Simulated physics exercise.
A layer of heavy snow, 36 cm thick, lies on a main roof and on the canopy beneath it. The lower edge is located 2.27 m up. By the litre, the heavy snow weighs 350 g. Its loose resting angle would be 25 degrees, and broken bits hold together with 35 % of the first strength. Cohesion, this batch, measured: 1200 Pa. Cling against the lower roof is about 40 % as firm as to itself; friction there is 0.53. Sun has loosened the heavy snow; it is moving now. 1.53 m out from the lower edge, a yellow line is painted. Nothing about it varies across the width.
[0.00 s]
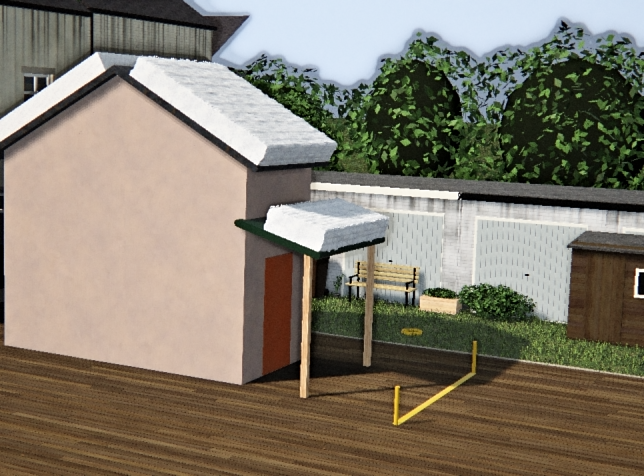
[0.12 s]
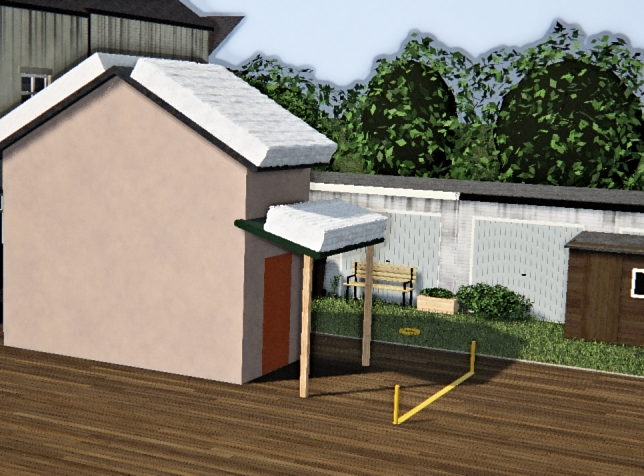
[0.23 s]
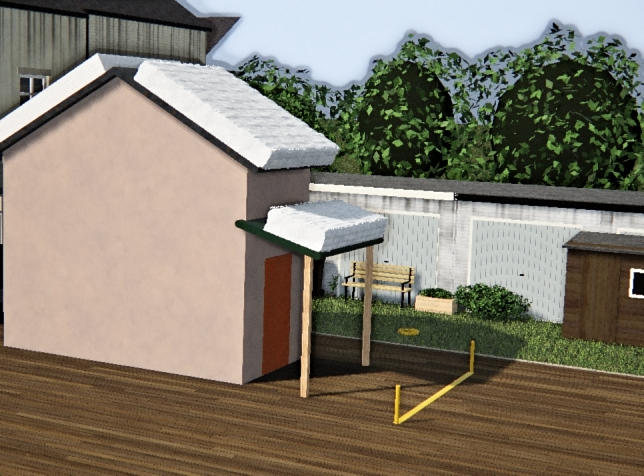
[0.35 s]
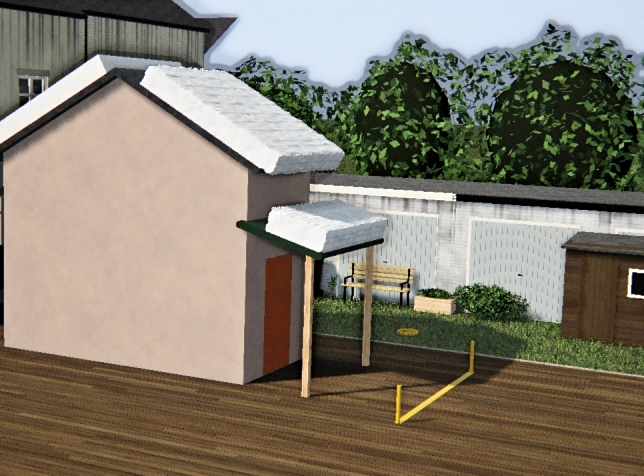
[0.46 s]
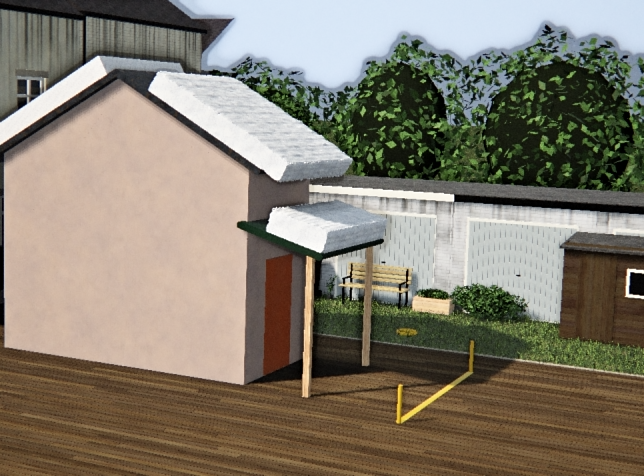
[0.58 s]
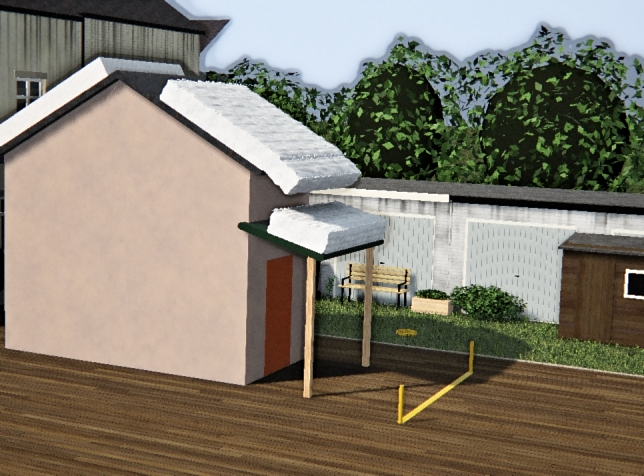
A thick slab of snow slid slowly down the right side of the pink house's roof, baring a dark strip near the ridge and poking out past the eave above the small snow-covered canopy.
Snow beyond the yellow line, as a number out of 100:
50 %.
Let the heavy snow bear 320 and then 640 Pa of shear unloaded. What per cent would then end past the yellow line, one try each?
First 50 %, second 50 %.
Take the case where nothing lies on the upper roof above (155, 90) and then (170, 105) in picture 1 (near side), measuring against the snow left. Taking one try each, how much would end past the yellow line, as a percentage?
First try 40 per cent, second try 35 per cent.
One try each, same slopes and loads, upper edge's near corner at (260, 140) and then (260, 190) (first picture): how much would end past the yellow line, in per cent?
Try 1: Near 45 %; try 2: Near 40 %.
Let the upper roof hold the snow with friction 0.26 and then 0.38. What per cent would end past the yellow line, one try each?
It would be 40 % the first time and 20 % the second.
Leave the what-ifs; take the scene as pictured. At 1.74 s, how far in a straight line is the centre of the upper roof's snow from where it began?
Straight-line shift: Roughly 5.0 m.
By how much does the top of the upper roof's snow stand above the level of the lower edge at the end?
Roughly 0.1 m.
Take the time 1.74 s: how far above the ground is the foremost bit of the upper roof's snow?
About 0.0 m.
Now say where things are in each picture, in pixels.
In the first frame, front end of the heavy snow at (260, 152).
In the second frame, front end of the heavy snow at (261, 154), its middle shifted 2.2 cm.
In the third frame, front end of the heavy snow at (265, 157), its middle shifted 9.0 cm, 3 % of it past the upper edge, in one piece.
In the fourth frame, front end of the heavy snow at (272, 162), its middle shifted 21 cm, 8 % of it past the upper edge, in one piece.
In the fifth frame, front end of the heavy snow at (280, 169), its middle shifted 38 cm, 14 % of it past the upper edge, in one piece.
In the sixth frame, front end of the heavy snow at (292, 179), its middle shifted 60 cm, 22 % of it past the upper edge, cracking.
By 1.11 s, none is below the lower edge and 0 % is past the line.
By 1.74 s, 77 % is below the lower edge and 19 % is past the line.
By 2.37 s, 82 % is below the lower edge and 50 % is past the line.
By 3.00 s, 82 % is below the lower edge and 50 % is past the line.
By 3.20 s, at the end, 82 % is below the lower edge and 50 % is past the line.
